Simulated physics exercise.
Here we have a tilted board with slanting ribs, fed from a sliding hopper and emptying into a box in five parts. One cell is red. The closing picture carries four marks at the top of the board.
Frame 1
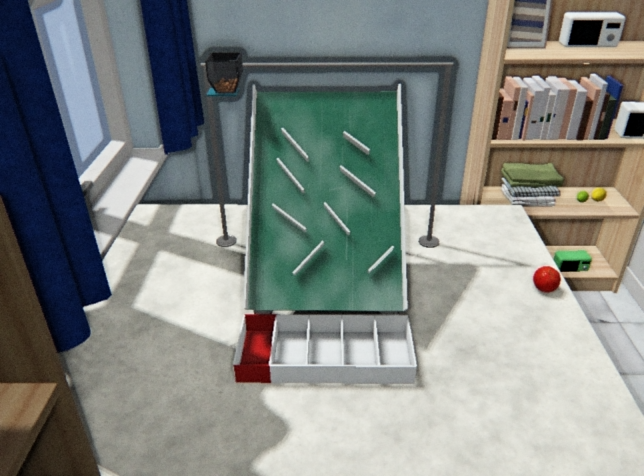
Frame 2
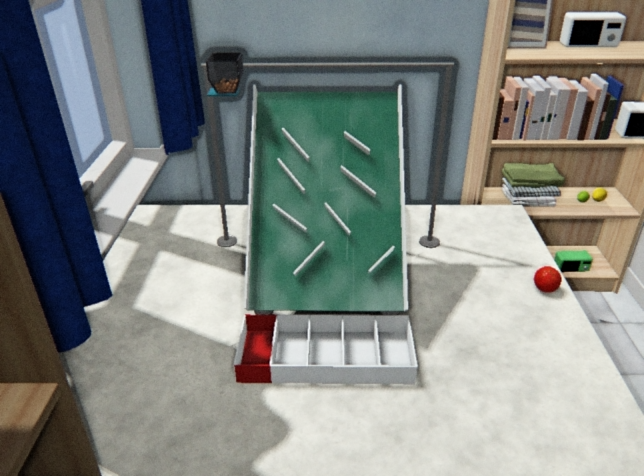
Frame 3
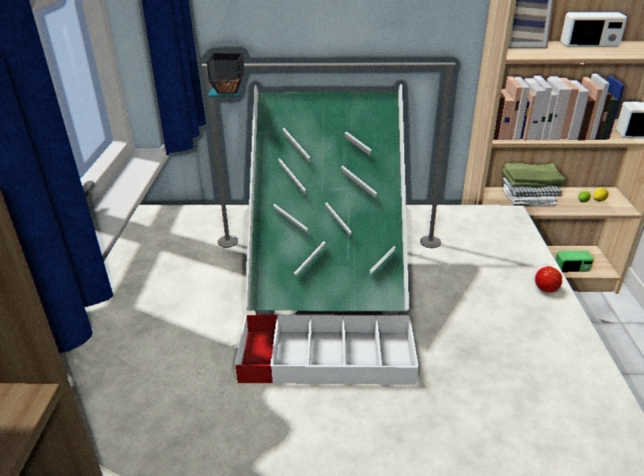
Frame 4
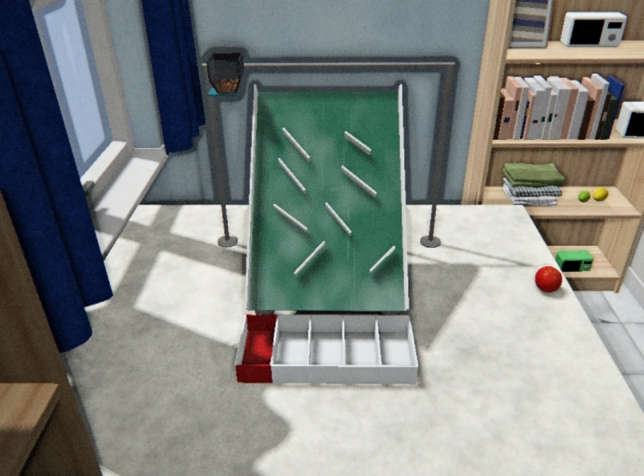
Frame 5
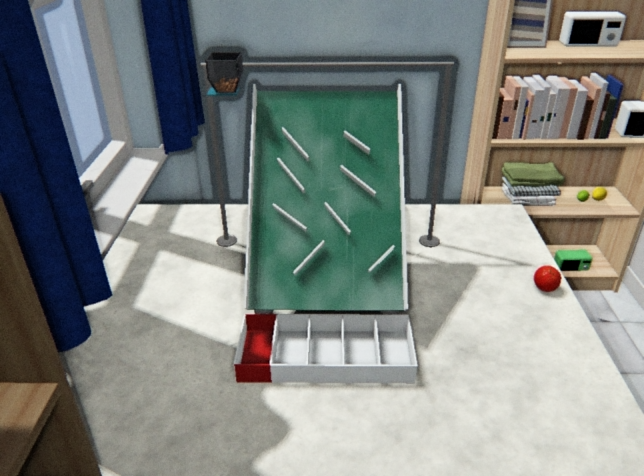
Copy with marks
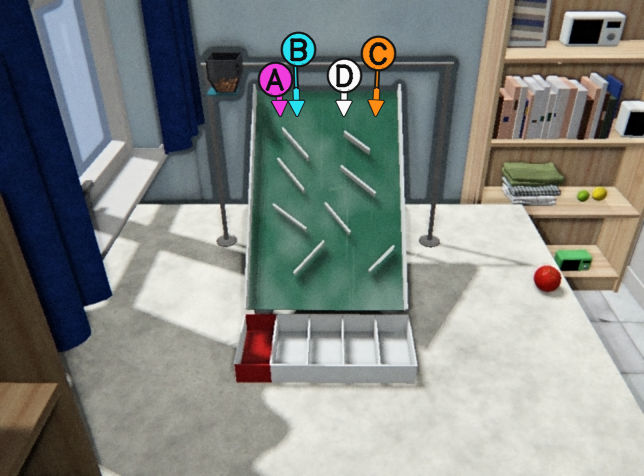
The clip opens on a tilted green board with slanting white ribs, a small dark hopper at its upper left and a five-part box below, its leftmost cell red. Through to the end, the hopper, the board and the red ball on the table at right show almost no movement.
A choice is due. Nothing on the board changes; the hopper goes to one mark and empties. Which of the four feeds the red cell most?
A beats the others.
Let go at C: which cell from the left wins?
The fifth.
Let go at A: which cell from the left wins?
The first.
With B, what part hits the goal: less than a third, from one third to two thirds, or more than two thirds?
Less than a third.
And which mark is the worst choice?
C.
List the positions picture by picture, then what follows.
Hopper at (227, 85), cereal balls, door shut, in the first picture.
Ribs (283, 128) to (308, 157), (345, 132) to (370, 150), (278, 159) to (304, 190), in the second picture.
Ribs (342, 166) to (376, 194), (274, 205) to (307, 229), (326, 203) to (351, 232), in the third picture.
Ribs (295, 273) to (325, 241), (370, 271) to (395, 246), in the fourth picture.
Red cell at (253, 372), number 1 of 5 from the left, in the fifth picture.
On the marked copy, mark A meets the board at (280, 110); mark B meets the board at (296, 110); mark C meets the board at (375, 110); mark D meets the board at (343, 110).
For mark A, about two thirds in the red cell, about a third in other cells.
For mark B, a small part in the red cell, most in other cells.
For mark C, none in the red cell, nearly all in other cells.
For mark D, about a quarter in the red cell, most in other cells.
